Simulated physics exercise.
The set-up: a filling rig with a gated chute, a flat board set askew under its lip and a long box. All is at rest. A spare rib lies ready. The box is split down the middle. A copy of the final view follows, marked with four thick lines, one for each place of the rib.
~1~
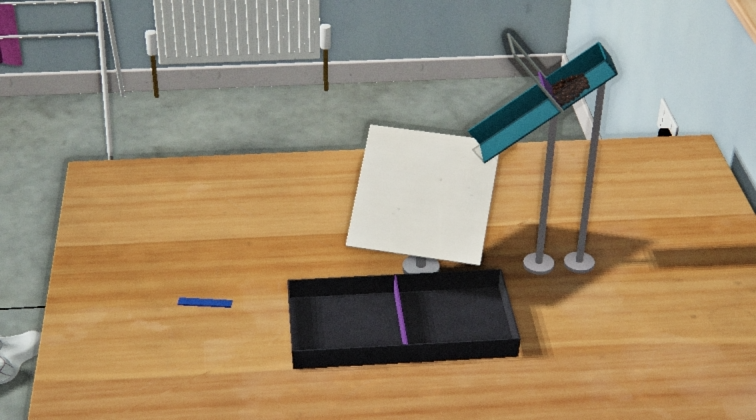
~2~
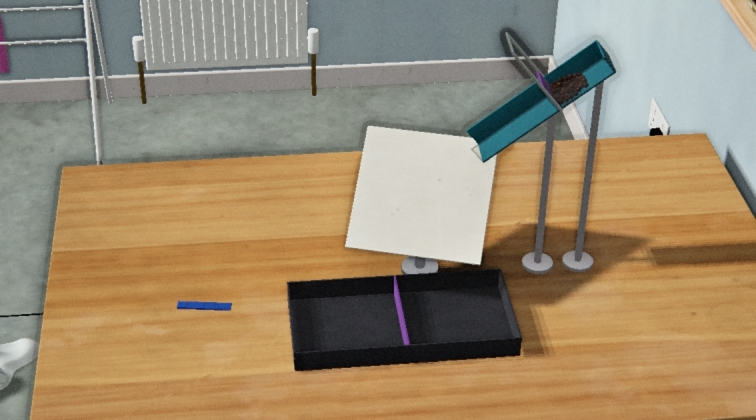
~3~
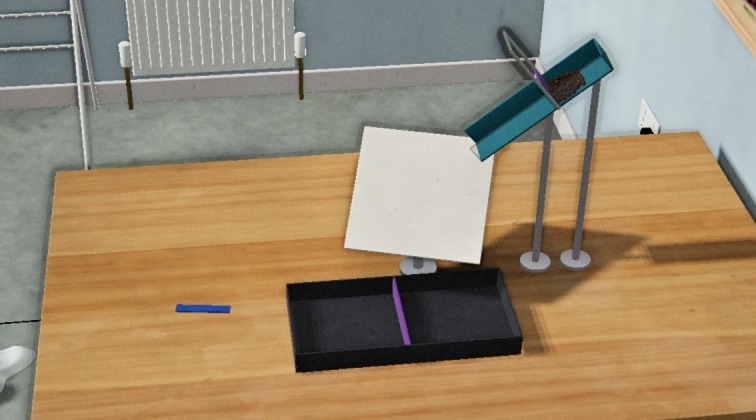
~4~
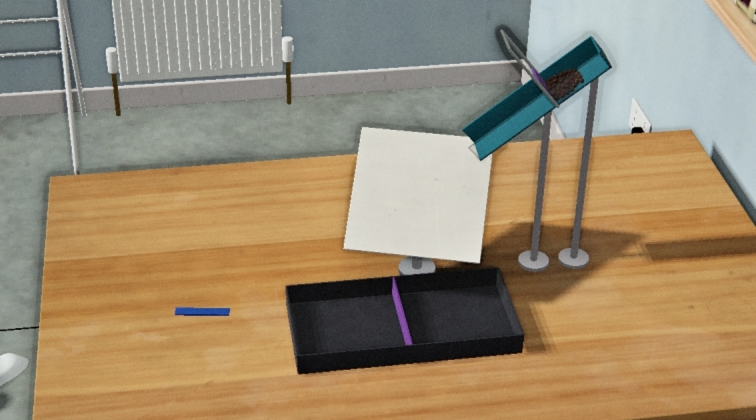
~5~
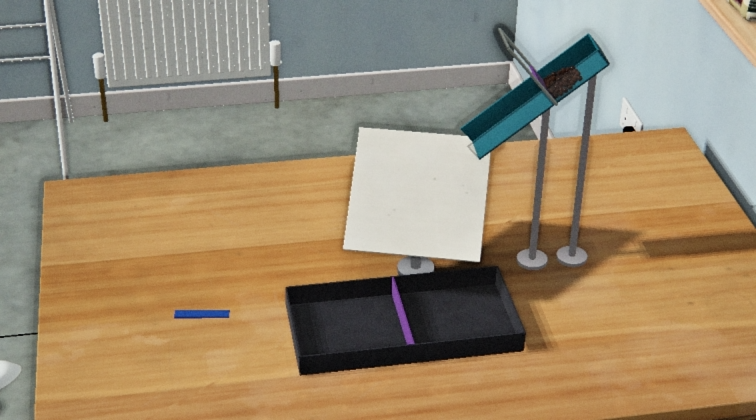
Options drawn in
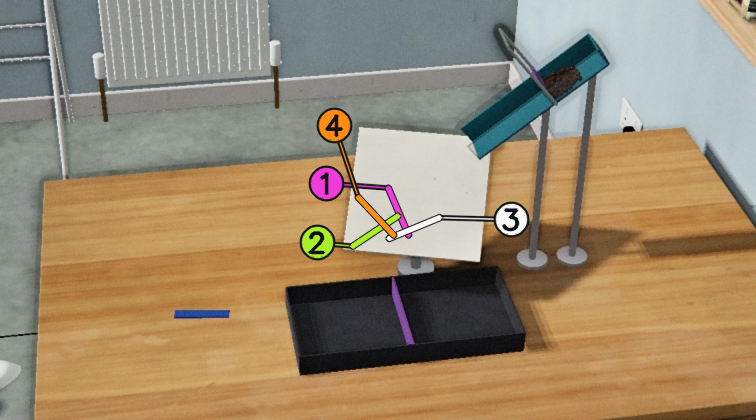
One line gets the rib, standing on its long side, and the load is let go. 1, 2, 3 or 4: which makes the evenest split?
The answer is line 4.
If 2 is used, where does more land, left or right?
Left.
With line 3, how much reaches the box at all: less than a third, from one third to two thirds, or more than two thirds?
More than two thirds.
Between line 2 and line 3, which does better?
Here it is line 2.
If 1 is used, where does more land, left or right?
Right.
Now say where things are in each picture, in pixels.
The first frame shows load behind the gate (568, 86), chocolate balls; lip of the chute (482, 154), sloping fairly steeply.
The second frame shows middle of the board (423, 193), tilted fairly steeply; middle of its low edge (412, 255); of its high edge (433, 133).
The third frame shows front corners of the box (296, 354) and (522, 336); front end of its middle wall (410, 345); gate still shut (540, 80).
The fourth frame shows middle of the load (561, 81); lip (477, 152).
The fifth frame shows middle of the load (560, 79); lip (476, 151).
On the marked copy, line 1 from (388, 188) to (408, 235); line 2 from (397, 216) to (352, 246); line 3 from (439, 217) to (389, 238); line 4 from (358, 197) to (393, 235).
If 1 is chosen, of what is caught, about a tenth in the left half, the larger part in the right.
If 2 is chosen, of what is caught, the larger part in the left half, roughly a quarter in the right.
If 3 is chosen, of what is caught, almost all in the left half, about a tenth in the right.
If 4 is chosen, of what is caught, roughly a third in the left half, roughly two thirds in the right.
